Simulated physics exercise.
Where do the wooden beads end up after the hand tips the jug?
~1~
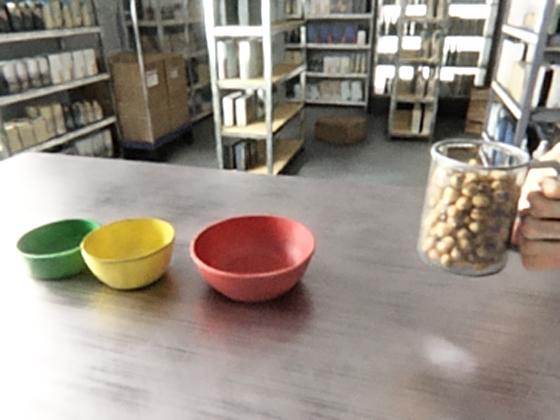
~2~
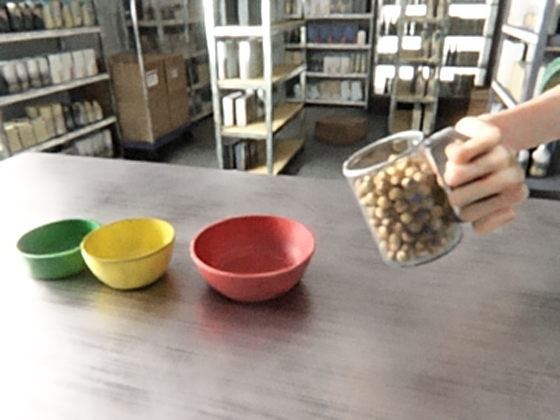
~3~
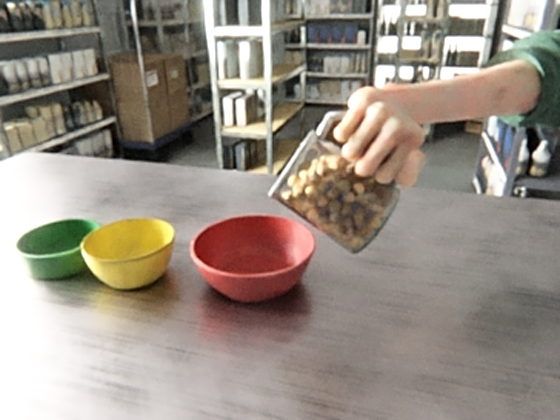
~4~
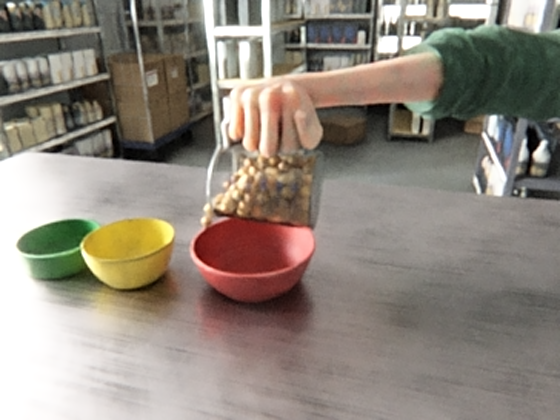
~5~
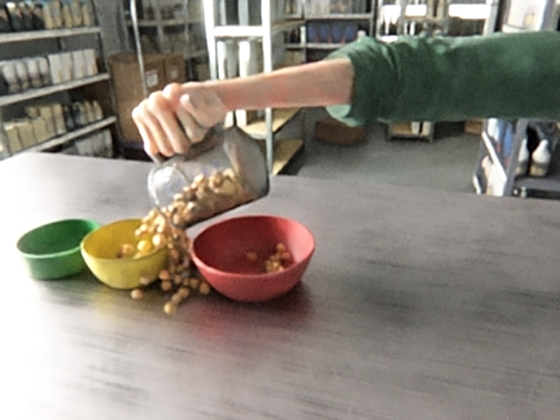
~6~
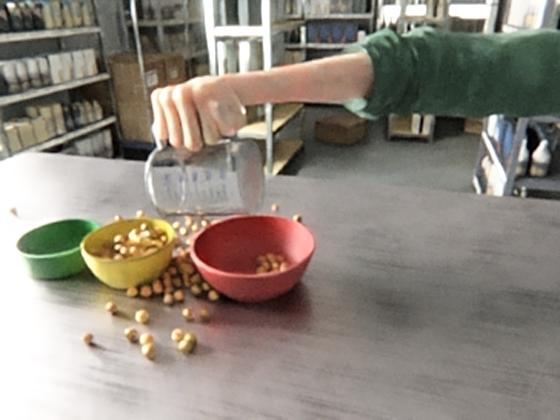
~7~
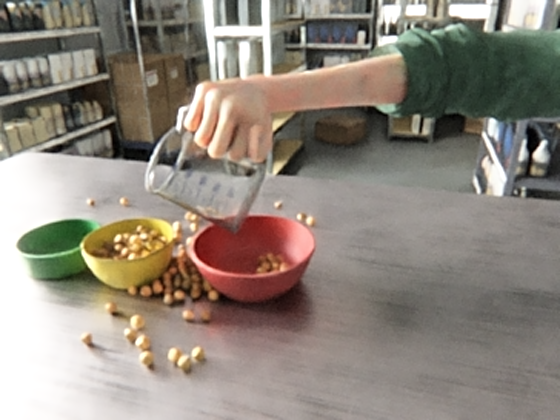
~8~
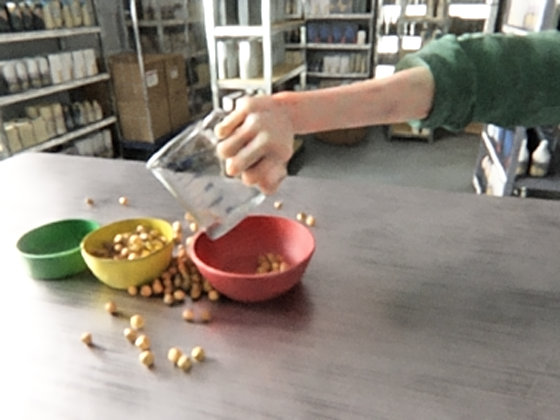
Most of them end up in the yellow bowl or scattered on the table. Only a few land in the red bowl, while the green dish and the jug are left empty.
